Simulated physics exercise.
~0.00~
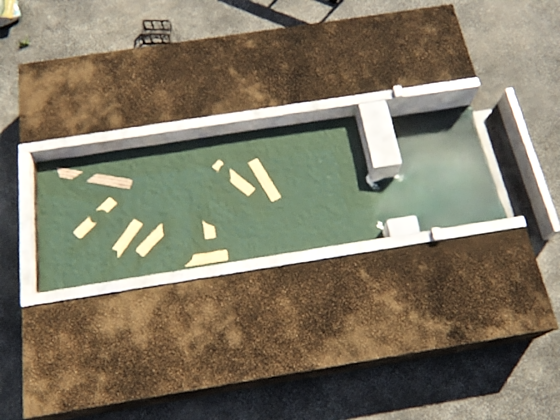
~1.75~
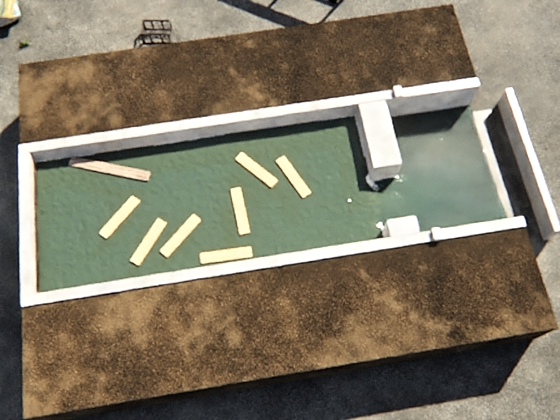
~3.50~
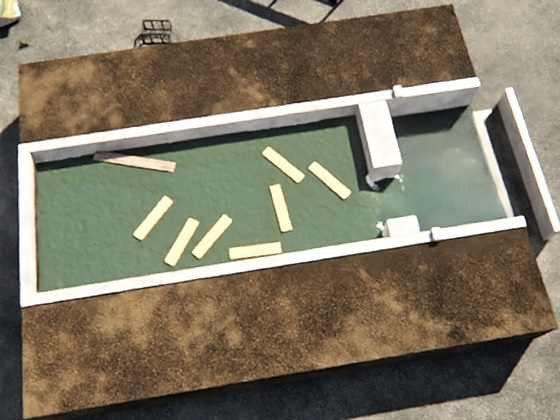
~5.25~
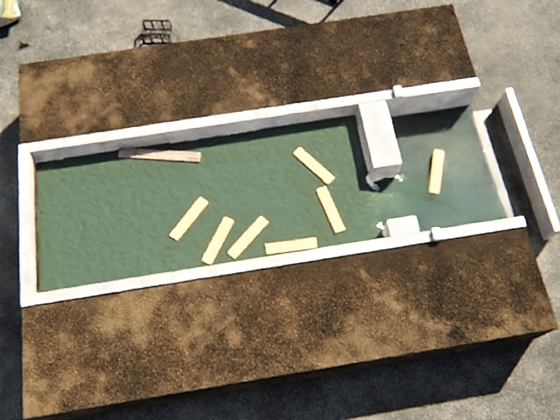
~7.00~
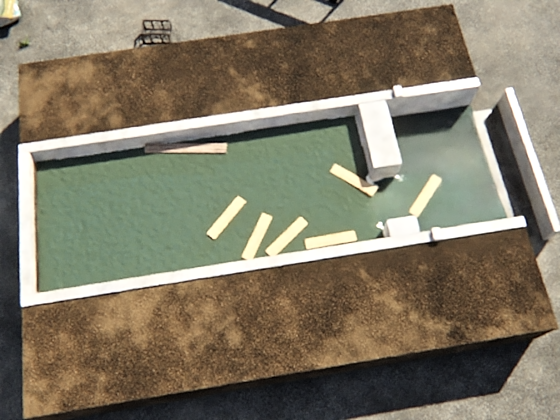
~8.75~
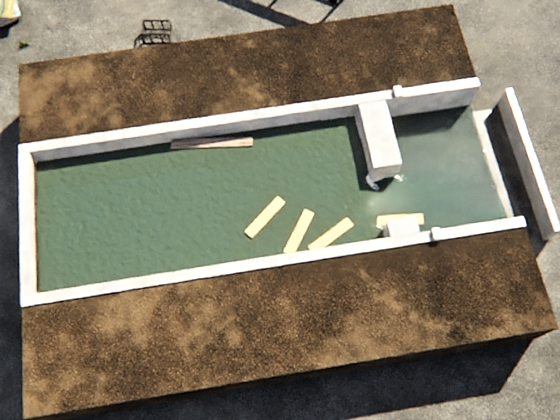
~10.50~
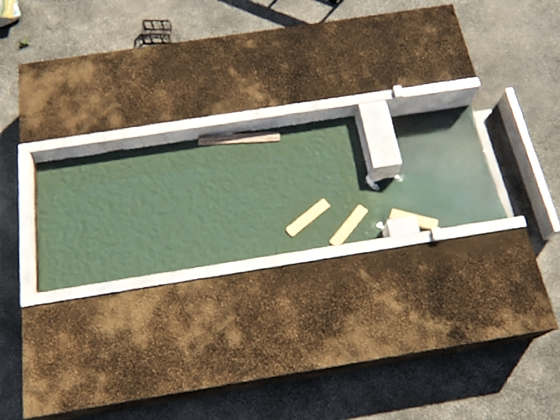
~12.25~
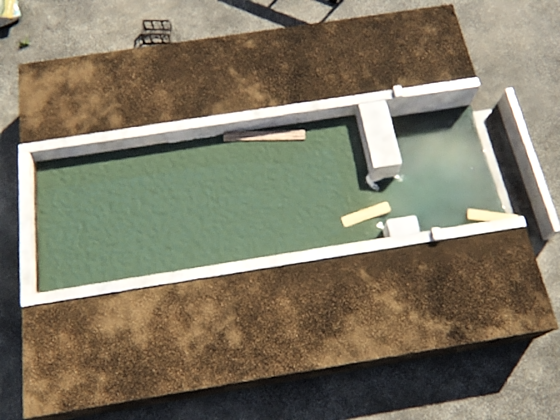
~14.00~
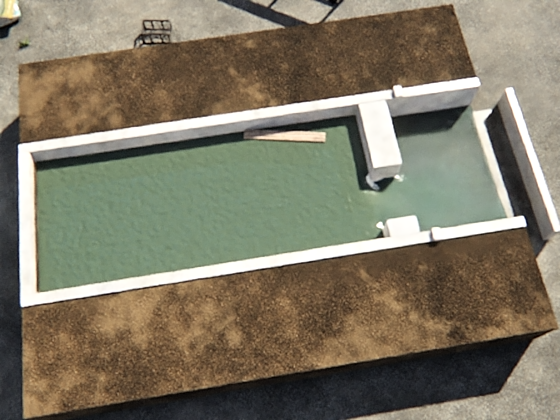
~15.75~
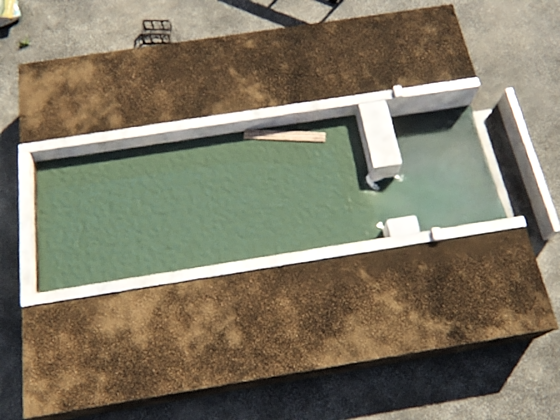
The clip shows pale boards and a pinkish plank floating on greenish water in a white-walled channel, seen from above. The boards drift right, slip one after another through the gap between white blocks and leave, while the pinkish plank slides along the upper wall and stays there.
